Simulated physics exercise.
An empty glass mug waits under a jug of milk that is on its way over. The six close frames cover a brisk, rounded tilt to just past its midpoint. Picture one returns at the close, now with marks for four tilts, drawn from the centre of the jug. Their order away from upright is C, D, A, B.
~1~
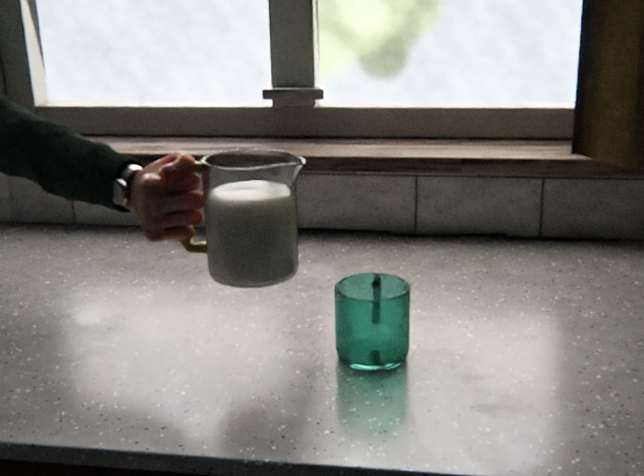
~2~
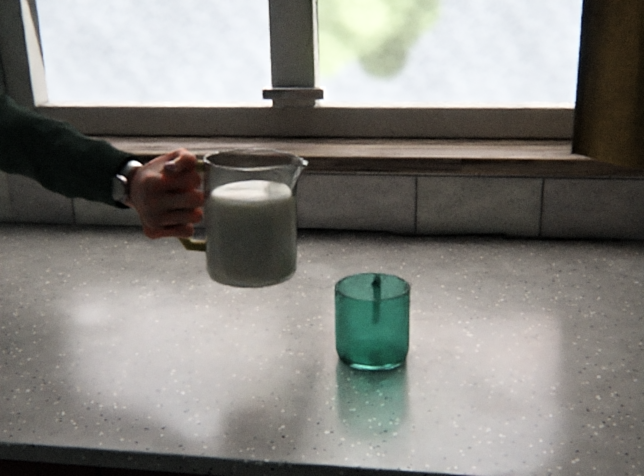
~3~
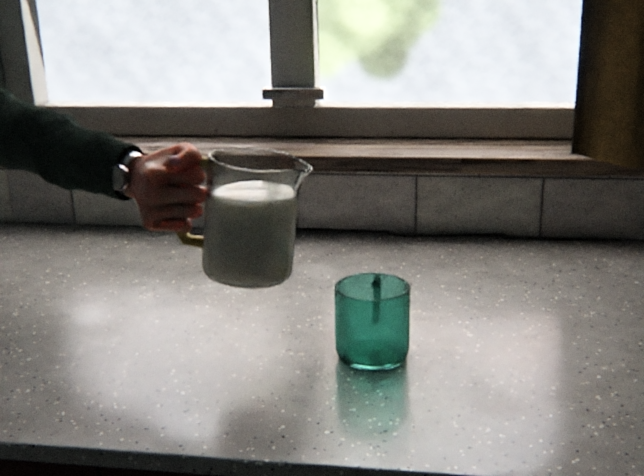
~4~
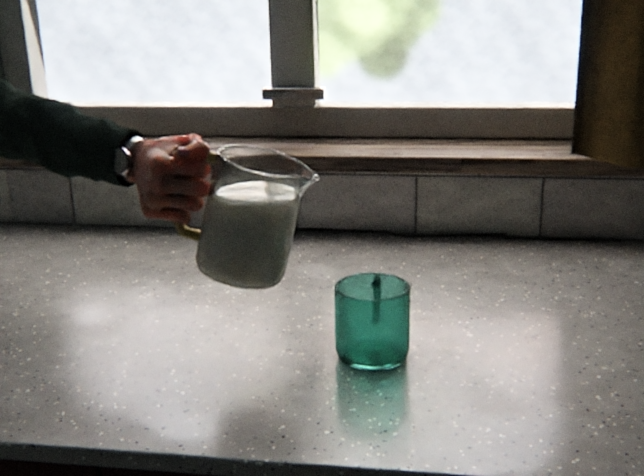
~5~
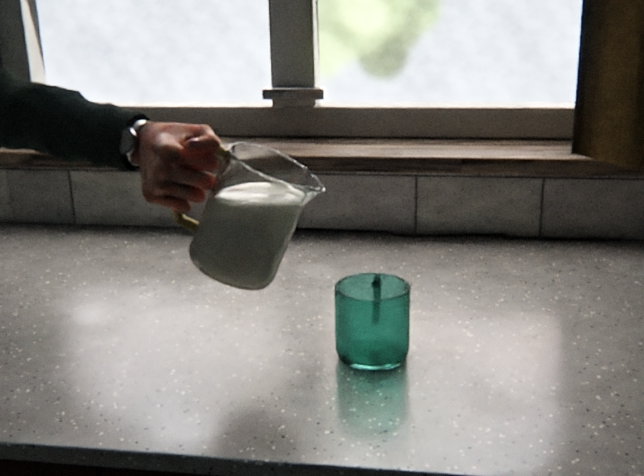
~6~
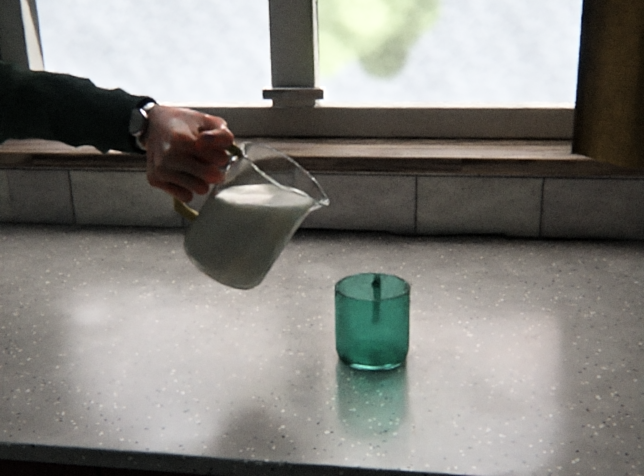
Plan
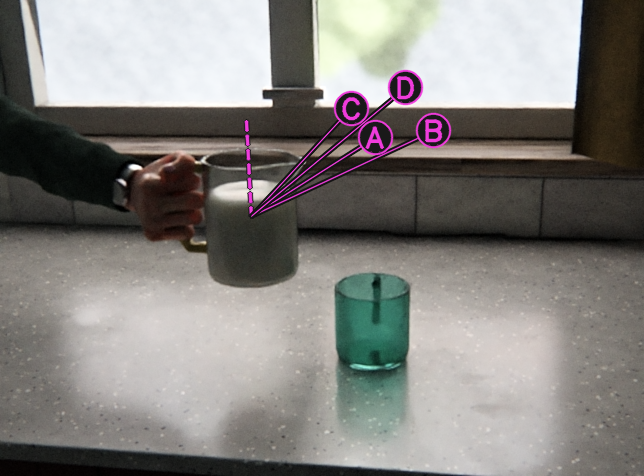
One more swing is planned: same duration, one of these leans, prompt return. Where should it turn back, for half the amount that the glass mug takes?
B works best here.
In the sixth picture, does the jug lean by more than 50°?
No, it does not.
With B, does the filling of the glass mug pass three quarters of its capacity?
No, less.
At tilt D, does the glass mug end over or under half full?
Under.
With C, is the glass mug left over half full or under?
Under.
On the marked copy, A at (361, 146); B at (417, 138); C at (339, 120); D at (392, 98).
For tilt A, the glass mug ends with about 32 % of what it can hold.
For tilt B, the glass mug ends with about 50 % of what it can hold.
For tilt C, the glass mug ends with about 9 % of what it can hold.
For tilt D, the glass mug ends with about 18 % of what it can hold.
